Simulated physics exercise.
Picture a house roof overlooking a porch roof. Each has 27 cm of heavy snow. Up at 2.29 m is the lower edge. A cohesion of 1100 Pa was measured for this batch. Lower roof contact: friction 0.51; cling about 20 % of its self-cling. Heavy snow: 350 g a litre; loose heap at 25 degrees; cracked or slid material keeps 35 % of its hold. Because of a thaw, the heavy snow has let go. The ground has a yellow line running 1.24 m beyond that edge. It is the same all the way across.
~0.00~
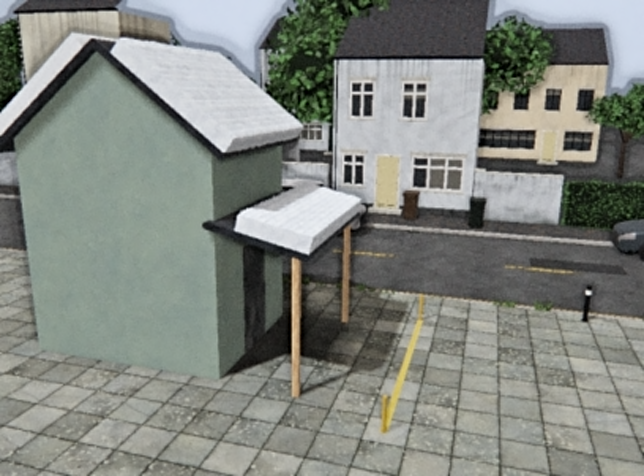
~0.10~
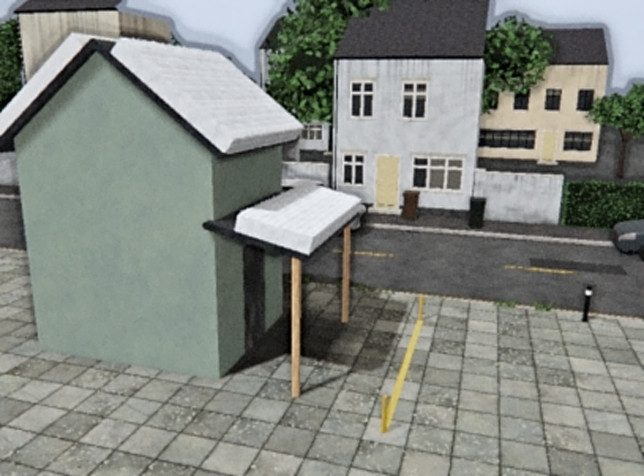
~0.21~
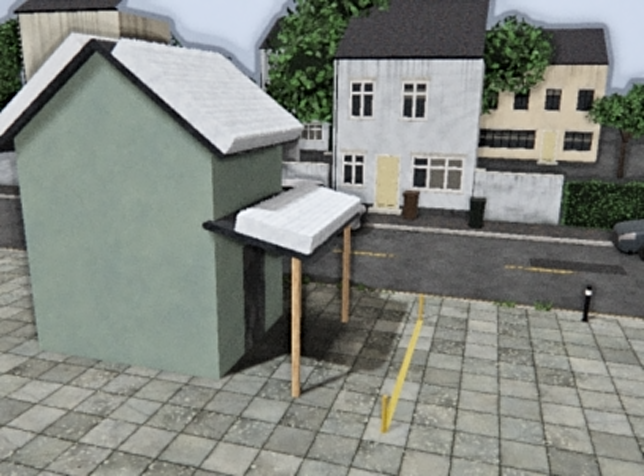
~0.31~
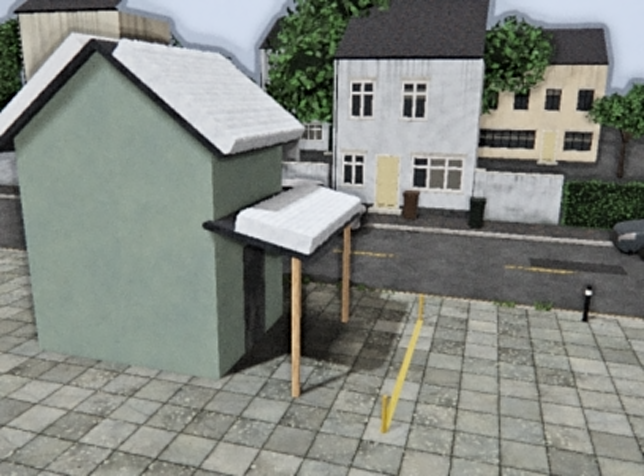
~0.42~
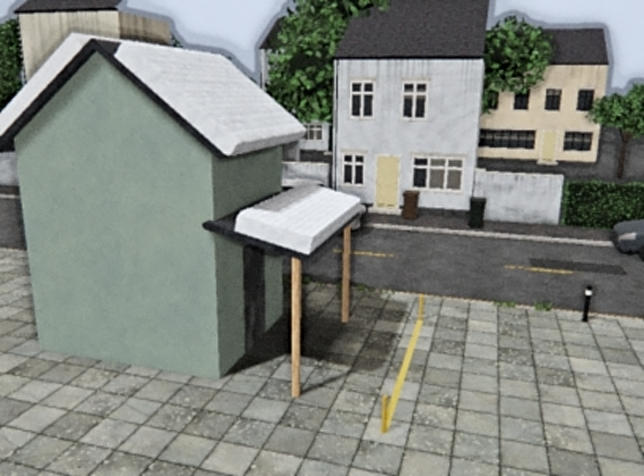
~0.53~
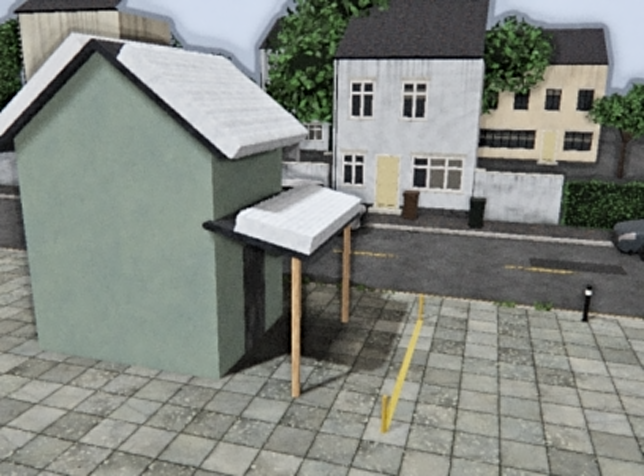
On a small porch roof beside a green house, white snow slides slightly toward the lower edge.
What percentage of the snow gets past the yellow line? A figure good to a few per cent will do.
I would put it near 6 percent.
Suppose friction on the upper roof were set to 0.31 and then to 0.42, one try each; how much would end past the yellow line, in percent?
Roughly 30 per cent first, roughly 20 per cent second.
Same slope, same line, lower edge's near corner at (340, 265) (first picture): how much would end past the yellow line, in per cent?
Estimate: Approx. 0 %.
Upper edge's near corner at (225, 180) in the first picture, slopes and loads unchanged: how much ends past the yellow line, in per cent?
Roughly 0 %.
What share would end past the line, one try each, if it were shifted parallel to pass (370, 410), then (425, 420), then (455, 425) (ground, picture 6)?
In order, some 12, 0 and 0 percent would end past it.
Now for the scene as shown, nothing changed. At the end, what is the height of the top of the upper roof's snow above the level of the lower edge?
0.7 m, give or take.
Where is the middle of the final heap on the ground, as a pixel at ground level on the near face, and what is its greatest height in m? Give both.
(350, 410), 0.3 m.
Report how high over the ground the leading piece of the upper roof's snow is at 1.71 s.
Somewhere around 2.6 metres, I'd say.
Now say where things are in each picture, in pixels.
The first picture shows leading edge of the heavy snow at (226, 143).
The second picture shows leading edge of the heavy snow at (226, 144), its middle shifted 5 mm.
The third picture shows leading edge of the heavy snow at (227, 144), its middle shifted 1.8 cm.
The fourth picture shows leading edge of the heavy snow at (228, 139), its middle shifted 4.2 cm, 2 % of it past the upper edge, in one piece.
The fifth picture shows leading edge of the heavy snow at (230, 147), its middle shifted 7.8 cm, 4 % of it past the upper edge, in one piece.
The sixth picture shows leading edge of the heavy snow at (233, 148), its middle shifted 13 cm, 6 % of it past the upper edge, in one piece.
After 1.07 s, none is below the lower edge and 0 % is past the line.
After 1.71 s, none is below the lower edge and 0 % is past the line.
After 2.36 s, none is below the lower edge and 0 % is past the line.
After 3.00 s, 35 % is below the lower edge and 0 % is past the line.
After 4.60 s, at the end, 39 % is below the lower edge and 6 % is past the line.
